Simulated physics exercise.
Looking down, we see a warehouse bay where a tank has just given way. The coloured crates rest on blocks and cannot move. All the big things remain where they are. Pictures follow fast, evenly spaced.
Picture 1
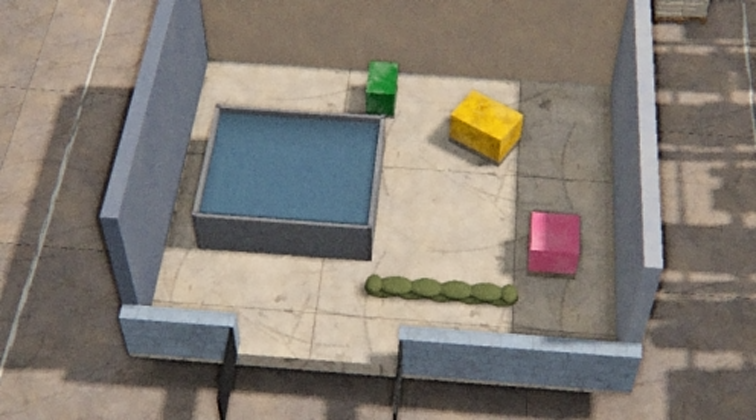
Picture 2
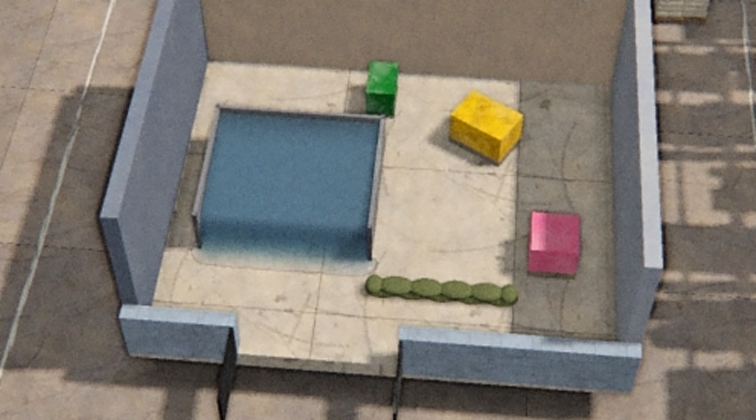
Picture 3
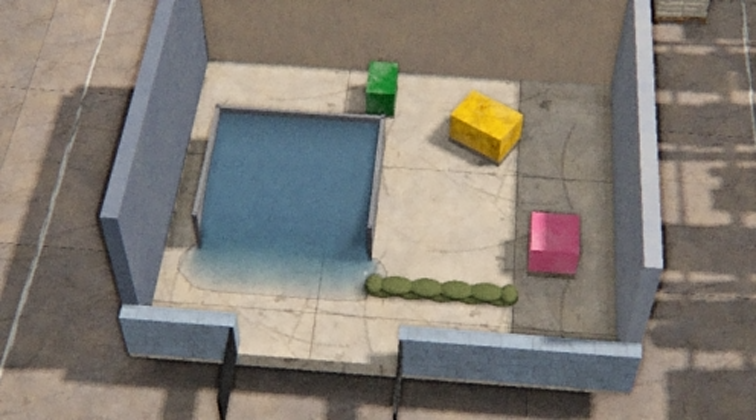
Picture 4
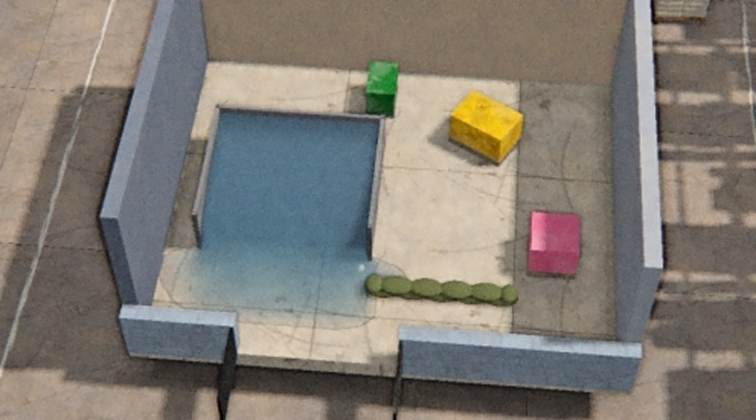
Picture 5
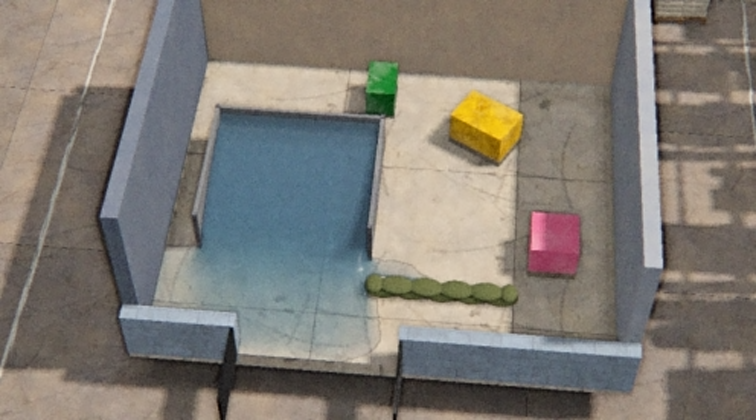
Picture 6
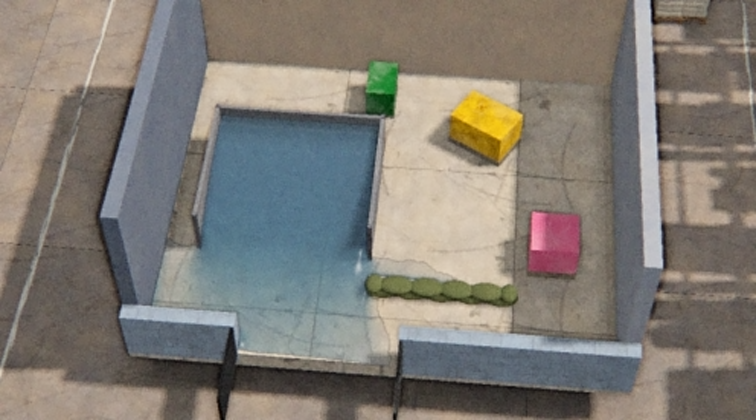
In a walled warehouse bay, the front side of a tank gives way and blue water pours out, spreading across the floor toward the viewer, past the left end of a green sandbag-like row, while three coloured blocks stay still.
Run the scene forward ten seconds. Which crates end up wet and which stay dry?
Outcome: The yellow crate will come through untouched, the pink crate will come through untouched, the green crate will not stay dry.
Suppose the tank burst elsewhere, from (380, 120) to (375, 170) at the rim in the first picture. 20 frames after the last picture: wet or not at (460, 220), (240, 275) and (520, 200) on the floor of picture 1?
Read off point by point, the answer is soaking, not soaked, soaking.
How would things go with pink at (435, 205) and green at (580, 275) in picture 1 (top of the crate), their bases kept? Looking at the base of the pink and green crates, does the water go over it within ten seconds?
Looks like the pink crate never gets reached and the green crate gets reached.
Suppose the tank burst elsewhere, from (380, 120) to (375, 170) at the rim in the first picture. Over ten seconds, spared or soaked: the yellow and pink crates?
First the yellow crate: It gets reached; then the pink crate: It gets reached.
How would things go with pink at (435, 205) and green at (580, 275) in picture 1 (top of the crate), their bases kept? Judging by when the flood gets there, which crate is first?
The pink crate.
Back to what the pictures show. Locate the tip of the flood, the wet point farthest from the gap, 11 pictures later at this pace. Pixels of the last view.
About at (612, 298).
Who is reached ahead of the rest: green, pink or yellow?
That would be the pink crate.
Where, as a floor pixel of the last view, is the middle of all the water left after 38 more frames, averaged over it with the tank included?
The spot I would choose is (320, 217).
A moment on, water covers 25 % of the floor; the yellow crate not reached, the pink crate water round its plinth, the green crate not reached.
Next, water covers 30 % of the floor; the yellow crate not reached, the pink crate water round its plinth, the green crate not reached.
Then, water covers 40 % of the floor; the yellow crate not reached, the pink crate water round its plinth, the green crate not reached.
Later, water covers 65 % of the floor; the yellow crate water round its plinth, the pink crate water round its plinth, the green crate water round its plinth.
In the end, water covers 90 % of the floor; the yellow crate stayed above the water, the pink crate stayed above the water, the green crate was topped.
